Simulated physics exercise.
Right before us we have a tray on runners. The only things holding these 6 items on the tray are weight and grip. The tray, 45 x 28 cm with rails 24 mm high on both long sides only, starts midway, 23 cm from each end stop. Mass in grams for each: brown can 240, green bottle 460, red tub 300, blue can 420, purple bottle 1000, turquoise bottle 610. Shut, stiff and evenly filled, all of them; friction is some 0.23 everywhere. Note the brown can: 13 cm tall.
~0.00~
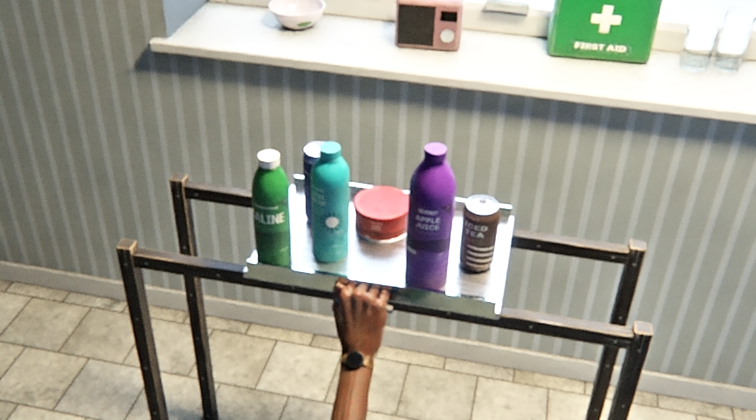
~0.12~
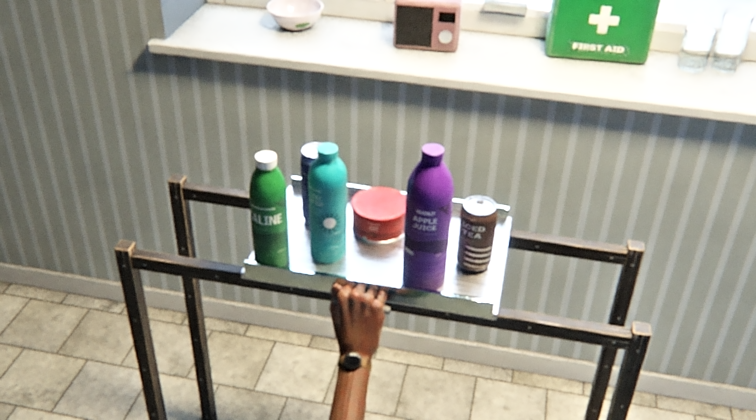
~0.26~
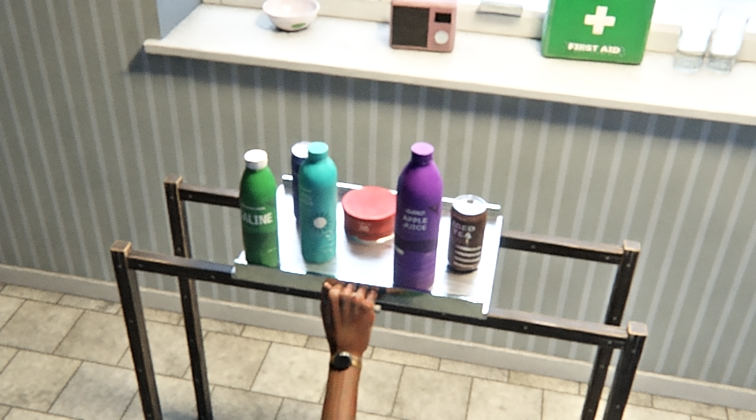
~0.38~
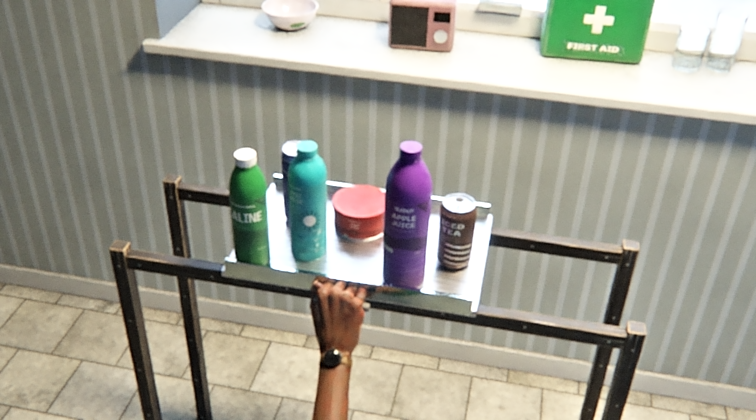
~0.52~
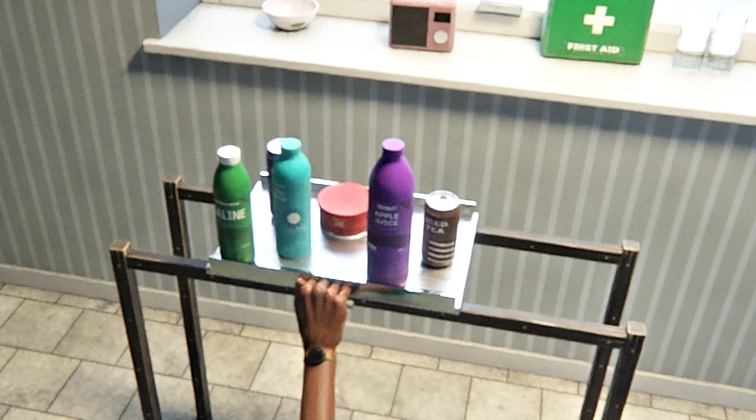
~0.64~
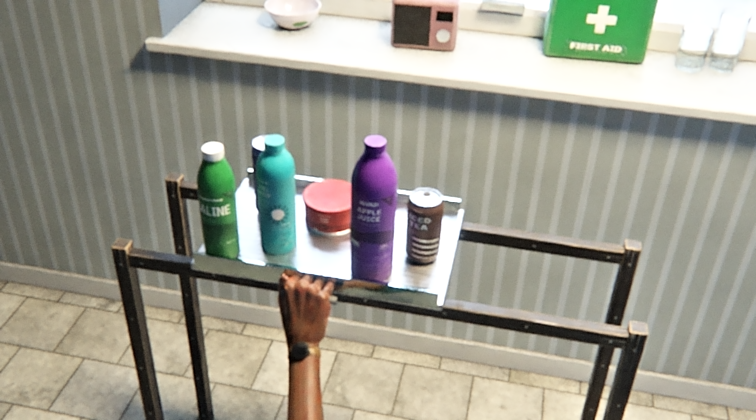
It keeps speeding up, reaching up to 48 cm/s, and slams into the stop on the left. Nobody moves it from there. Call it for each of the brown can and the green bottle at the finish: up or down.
Brown can up, green bottle down.
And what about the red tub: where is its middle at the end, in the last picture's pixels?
Look near (243, 194) and you'll find it.
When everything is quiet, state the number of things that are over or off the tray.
The number here is 1.
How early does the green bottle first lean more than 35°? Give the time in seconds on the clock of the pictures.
About 1.5 seconds.
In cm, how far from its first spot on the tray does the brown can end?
The shift is close to 4 cm.
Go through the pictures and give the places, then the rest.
The first picture shows tray midway; brown can (479, 234); green bottle (272, 209).
The second picture shows tray midway; purple bottle (428, 218); turquoise bottle (328, 203).
In the third picture, tray has slid 1 cm left; red tub (370, 214).
In the fourth picture, tray has slid 3 cm left; purple bottle (407, 215); turquoise bottle (308, 200).
In the fifth picture, tray has slid 6 cm left; red tub (346, 211).
In the sixth picture, tray has slid 9 cm left; brown can (424, 227); green bottle (218, 201).
Around 1.14 s, tray has slid 23 cm left; green bottle now off the tray; brown can shifted 4 cm near (330, 213); turquoise bottle shifted 4 cm.
Around 1.74 s, tray has slid 23 cm left; brown can shifted 4 cm near (330, 213); turquoise bottle shifted 4 cm; red tub shifted 4 cm.
Finally (2.1 s), off the tray and tipped over, green bottle; the other 5 still in place (within 5 cm). In the last view, brown can near (330, 213).
